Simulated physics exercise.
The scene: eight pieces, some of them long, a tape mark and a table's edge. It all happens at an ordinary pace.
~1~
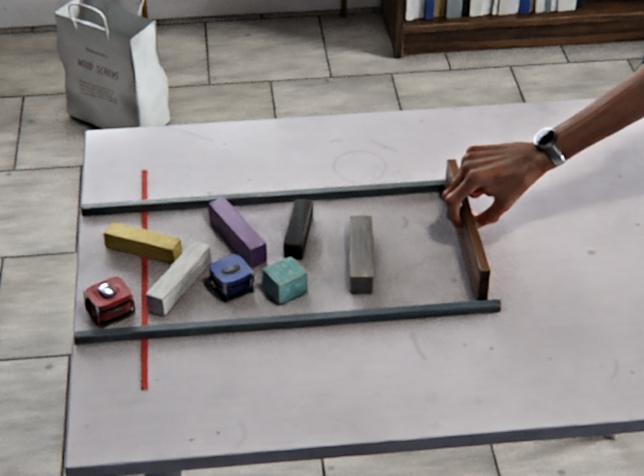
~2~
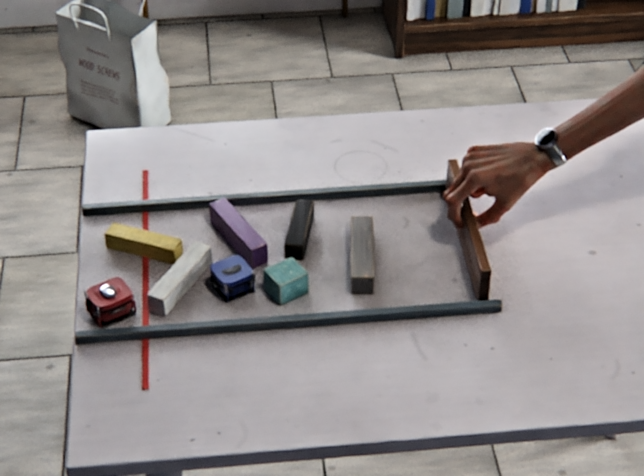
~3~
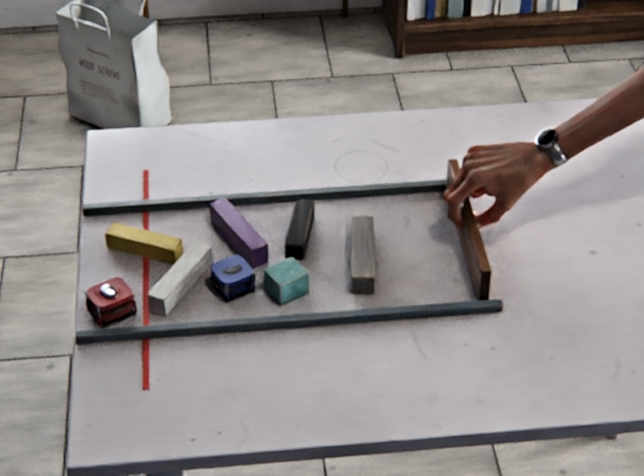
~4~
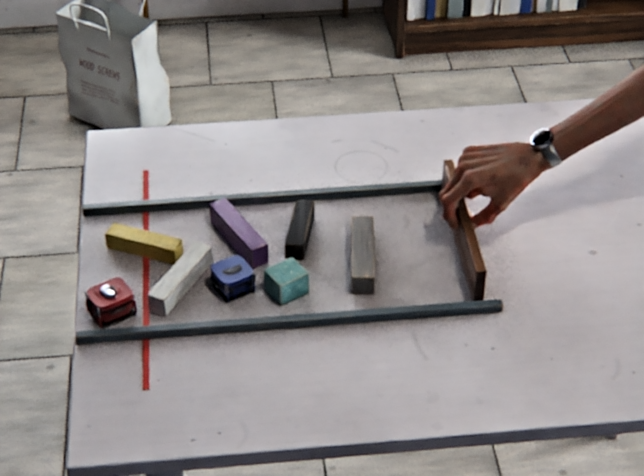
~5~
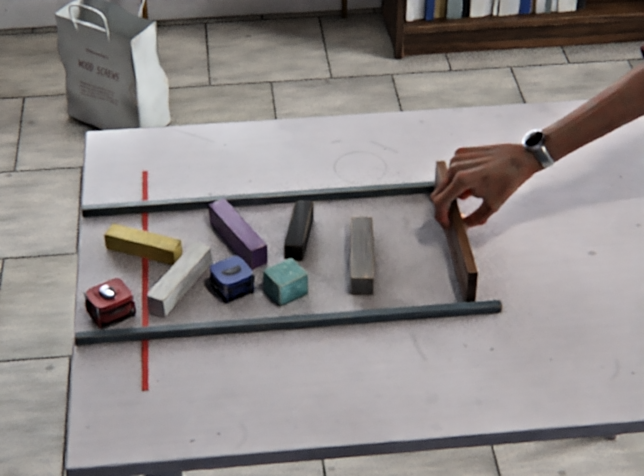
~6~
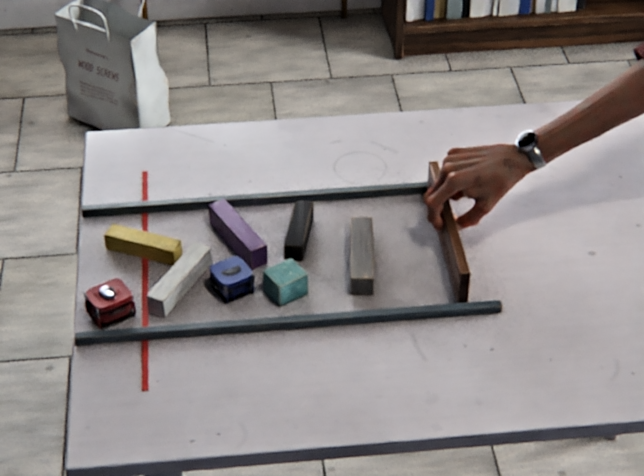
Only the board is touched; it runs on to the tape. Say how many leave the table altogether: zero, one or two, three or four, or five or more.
Here the number that fall off is three or four.
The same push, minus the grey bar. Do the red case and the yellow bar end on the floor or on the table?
The red case is lost, the yellow bar falls.
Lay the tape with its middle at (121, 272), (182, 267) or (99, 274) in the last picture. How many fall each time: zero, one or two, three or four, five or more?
Taking them in turn, five or more; either one or two; five or more.
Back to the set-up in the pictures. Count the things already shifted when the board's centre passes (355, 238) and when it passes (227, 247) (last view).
At the one place 1, at the other 8.
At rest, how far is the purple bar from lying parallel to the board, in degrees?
About 0°.
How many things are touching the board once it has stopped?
In contact: 1.
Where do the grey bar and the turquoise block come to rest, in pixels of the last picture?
First (133, 272), then (103, 291).
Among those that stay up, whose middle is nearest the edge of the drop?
That is the purple bar.
Soon after, none off yet; red case at rest near (110, 304); yellow bar at rest near (144, 245); white bar at rest near (180, 279).
After that, none off yet; red case at rest near (110, 304); yellow bar at rest near (141, 244); white bar displaced a little near (166, 277).
And then, none off yet; red case tilting well over near (55, 327); yellow bar displaced about its own width near (89, 232); white bar displaced about its own width near (92, 276).
In the end, the number that fall off is three or four; gone, blue case, white bar, yellow bar and red case.
